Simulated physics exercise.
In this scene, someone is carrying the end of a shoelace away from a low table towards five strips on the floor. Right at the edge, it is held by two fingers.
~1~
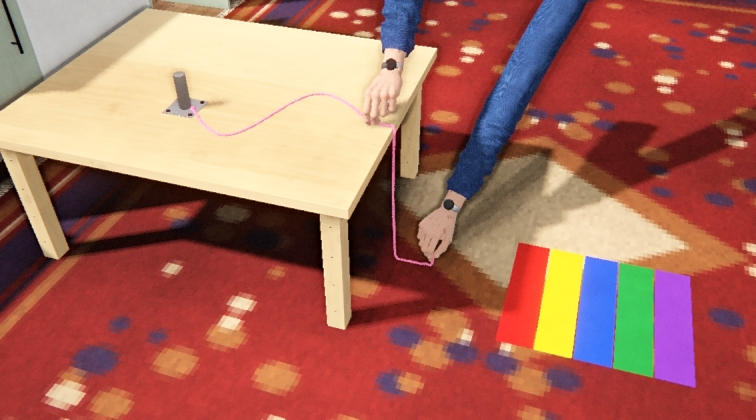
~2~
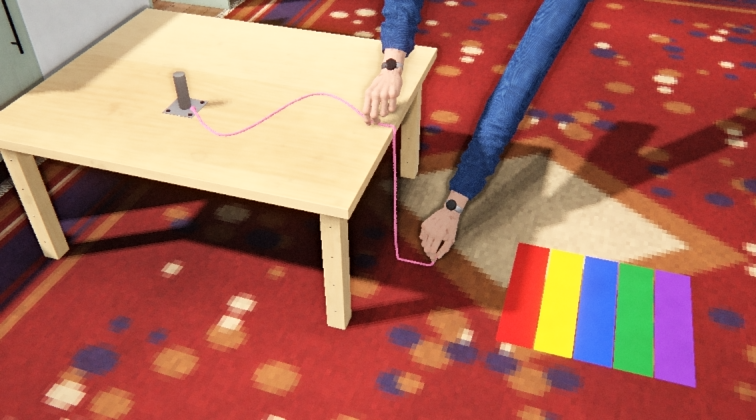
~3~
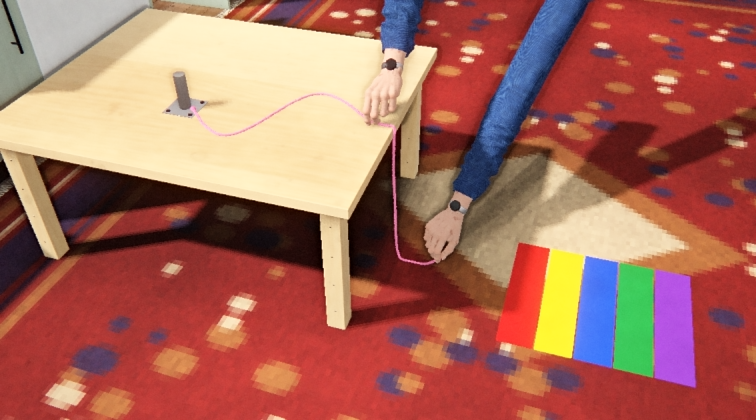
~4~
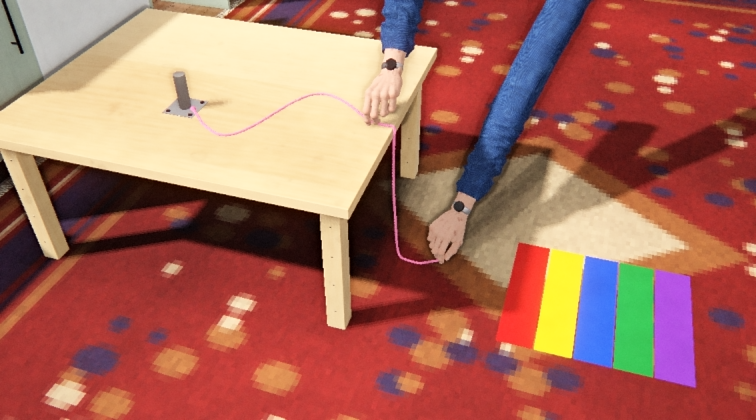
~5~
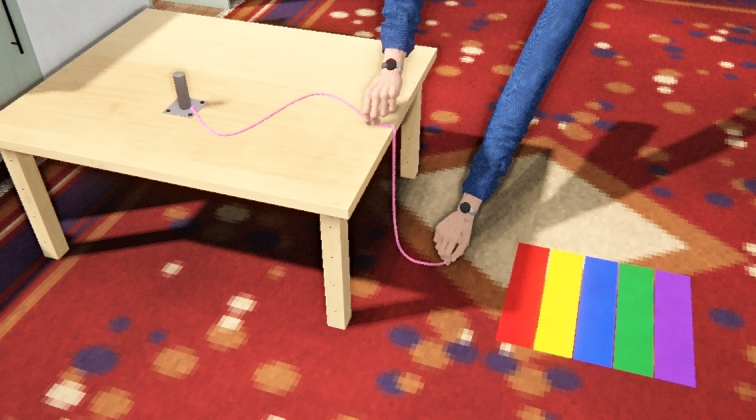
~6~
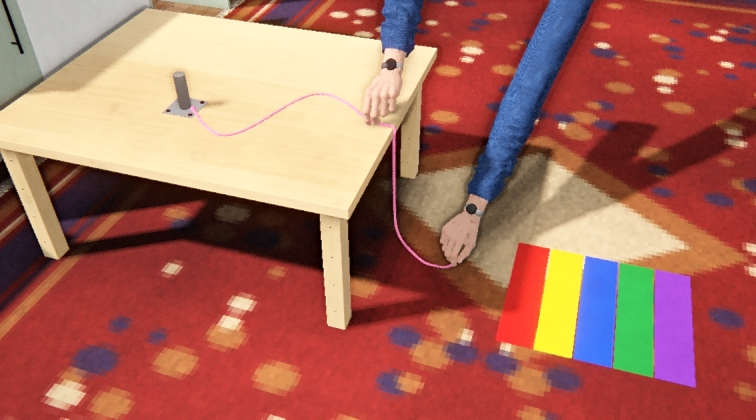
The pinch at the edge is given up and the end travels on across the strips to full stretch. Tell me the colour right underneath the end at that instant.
Right underneath is green.
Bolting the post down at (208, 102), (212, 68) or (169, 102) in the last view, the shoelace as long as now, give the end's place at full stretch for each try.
One per try, in order: (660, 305), (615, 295), (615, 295).
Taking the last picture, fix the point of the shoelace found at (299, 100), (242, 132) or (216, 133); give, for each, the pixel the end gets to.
Taking them in turn, I'd expect around (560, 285), (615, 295) and finally (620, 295).
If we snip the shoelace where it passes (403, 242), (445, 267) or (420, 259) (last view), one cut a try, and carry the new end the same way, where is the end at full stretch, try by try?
In turn, (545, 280) for the first, (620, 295) for the second and (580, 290) for the third.
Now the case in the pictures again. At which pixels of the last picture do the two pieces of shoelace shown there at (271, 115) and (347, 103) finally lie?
Roughly (310, 121) for the first and (406, 143) for the second.
A little later, end near (573, 286); over yellow.
Next, end near (615, 295); over blue.
When it is tight, end near (640, 301); over green. Over green.
